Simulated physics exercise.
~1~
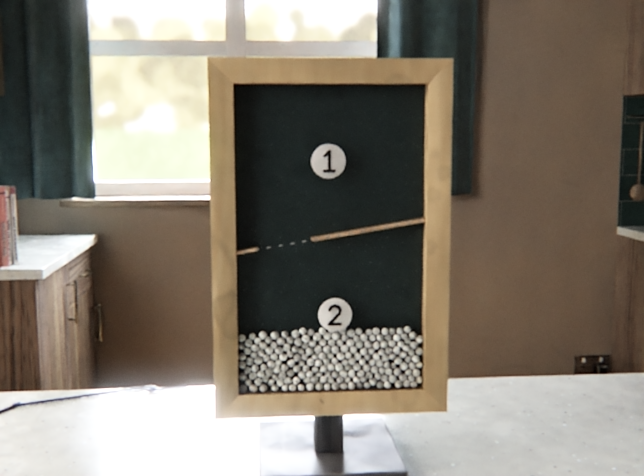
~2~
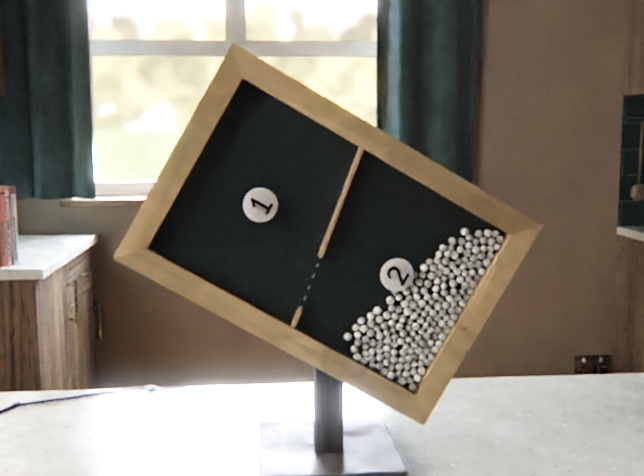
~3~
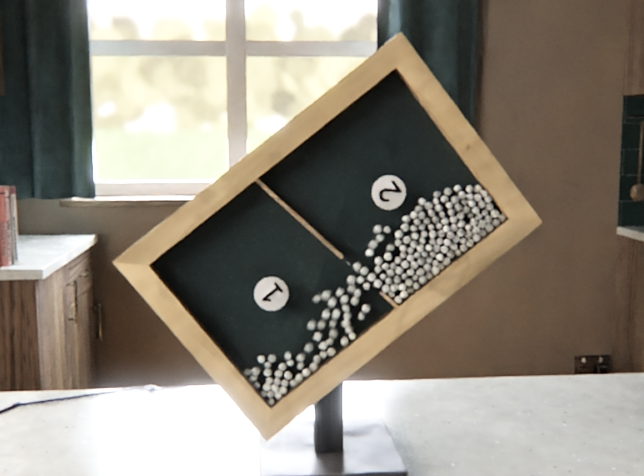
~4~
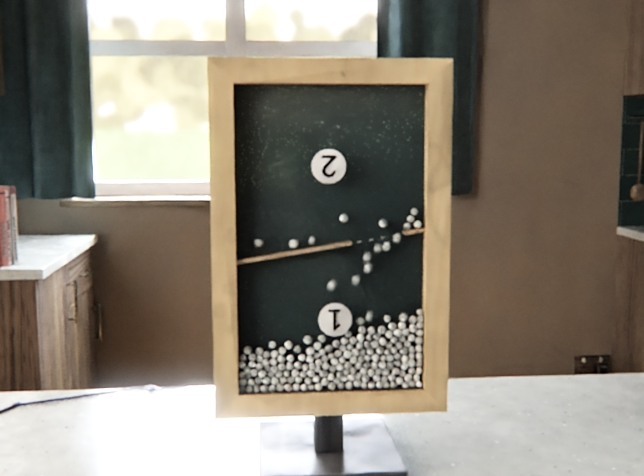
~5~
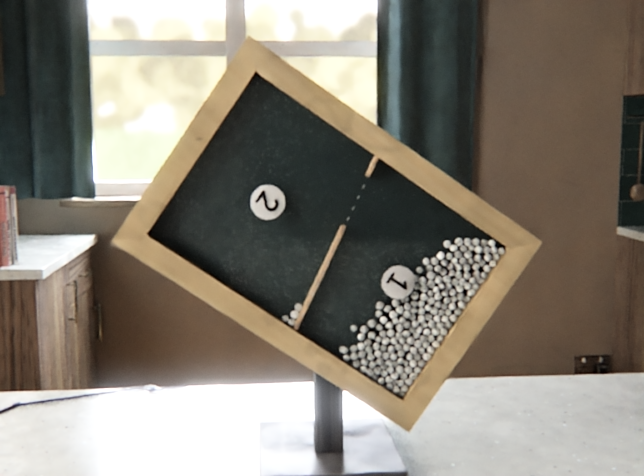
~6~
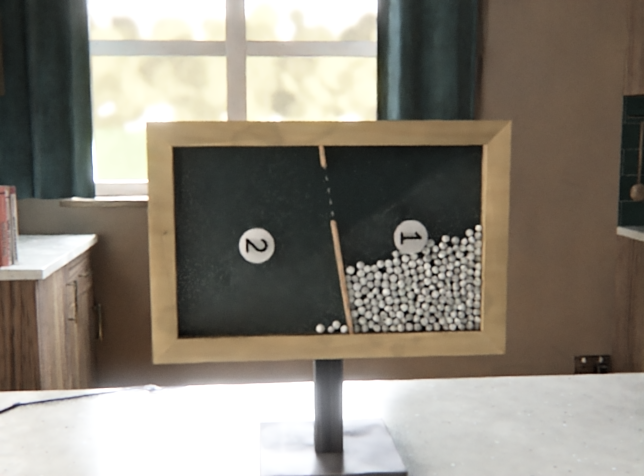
White beads pour from one chamber into the other as their framed box turns anticlockwise, ending sideways.
